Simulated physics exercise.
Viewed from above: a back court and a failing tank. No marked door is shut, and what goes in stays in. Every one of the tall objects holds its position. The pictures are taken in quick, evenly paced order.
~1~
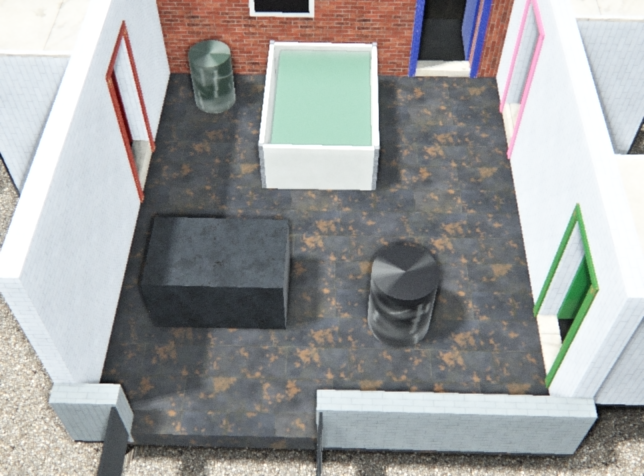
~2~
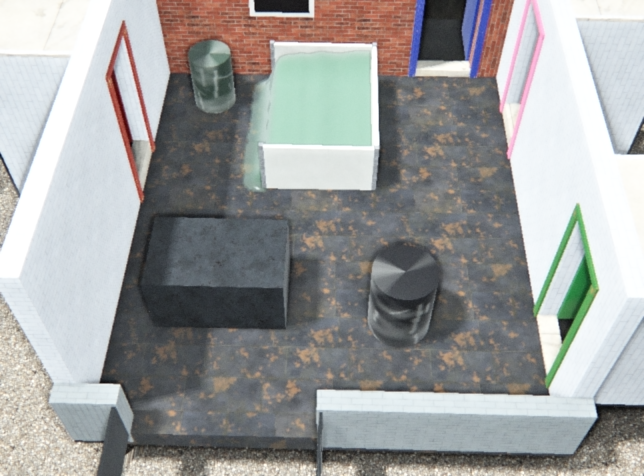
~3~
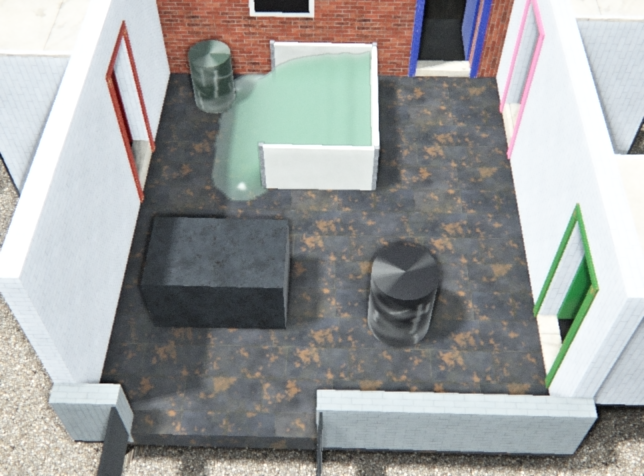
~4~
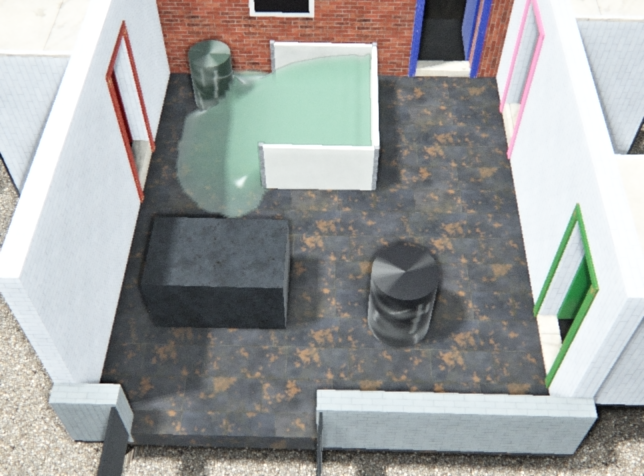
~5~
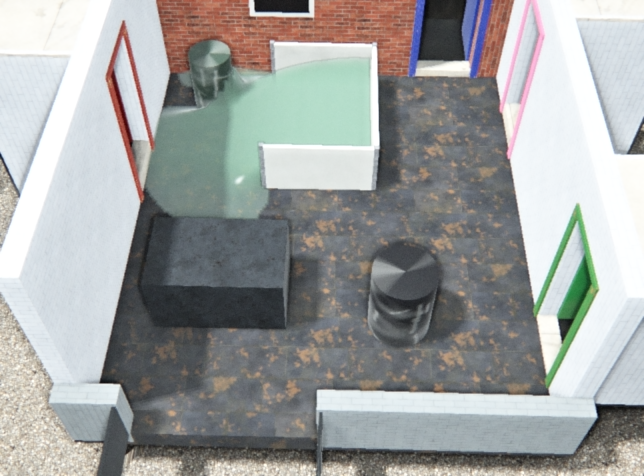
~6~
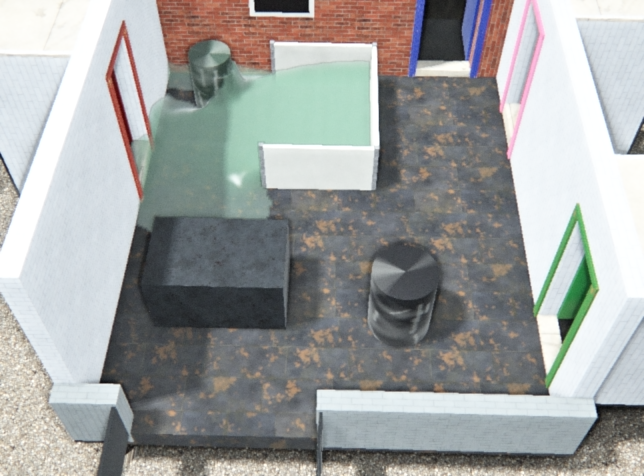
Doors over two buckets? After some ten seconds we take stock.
One by one: The green door never tops two buckets, the blue door never tops two buckets, the pink door never tops two buckets, the red door tops two buckets.
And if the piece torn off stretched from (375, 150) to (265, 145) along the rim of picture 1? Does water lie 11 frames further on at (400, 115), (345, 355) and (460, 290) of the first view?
Result, in sequence: Spared by the spill, sodden, sodden.
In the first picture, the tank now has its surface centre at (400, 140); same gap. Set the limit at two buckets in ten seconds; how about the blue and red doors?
Blue stays within it, red exceeds it.
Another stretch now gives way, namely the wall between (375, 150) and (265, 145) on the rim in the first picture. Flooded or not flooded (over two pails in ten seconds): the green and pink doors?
I'd say the green door crosses the line and the pink door stays shy of the line.
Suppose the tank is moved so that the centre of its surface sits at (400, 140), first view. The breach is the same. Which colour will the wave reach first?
Observation: The red-painted one.
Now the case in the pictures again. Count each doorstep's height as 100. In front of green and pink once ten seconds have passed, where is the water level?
Near 100 and 20 per cent, in that order.
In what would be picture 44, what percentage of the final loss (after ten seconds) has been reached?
Roughly 75 per cent.
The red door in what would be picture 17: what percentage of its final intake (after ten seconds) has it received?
About 90 per cent.
A moment on, water covers 25 % of the floor; the green door not reached, the blue door not reached, the pink door not reached, the red door over two buckets in.
Next, water covers 30 % of the floor; the green door not reached, the blue door wet at the sill, nothing in, the pink door not reached, the red door far over two buckets in.
Then, water covers 60 % of the floor; the green door not reached, the blue door wet at the sill, nothing in, the pink door wet at the sill, nothing in, the red door far over two buckets in.
Later, water covers 90 % of the floor; the green door wet at the sill, nothing in, the blue door wet at the sill, nothing in, the pink door wet at the sill, nothing in, the red door far over two buckets in.
In the end, water covers 100 % of the floor; the green door under two buckets in, the blue door wet at the sill, nothing in, the pink door wet at the sill, nothing in, the red door far over two buckets in.
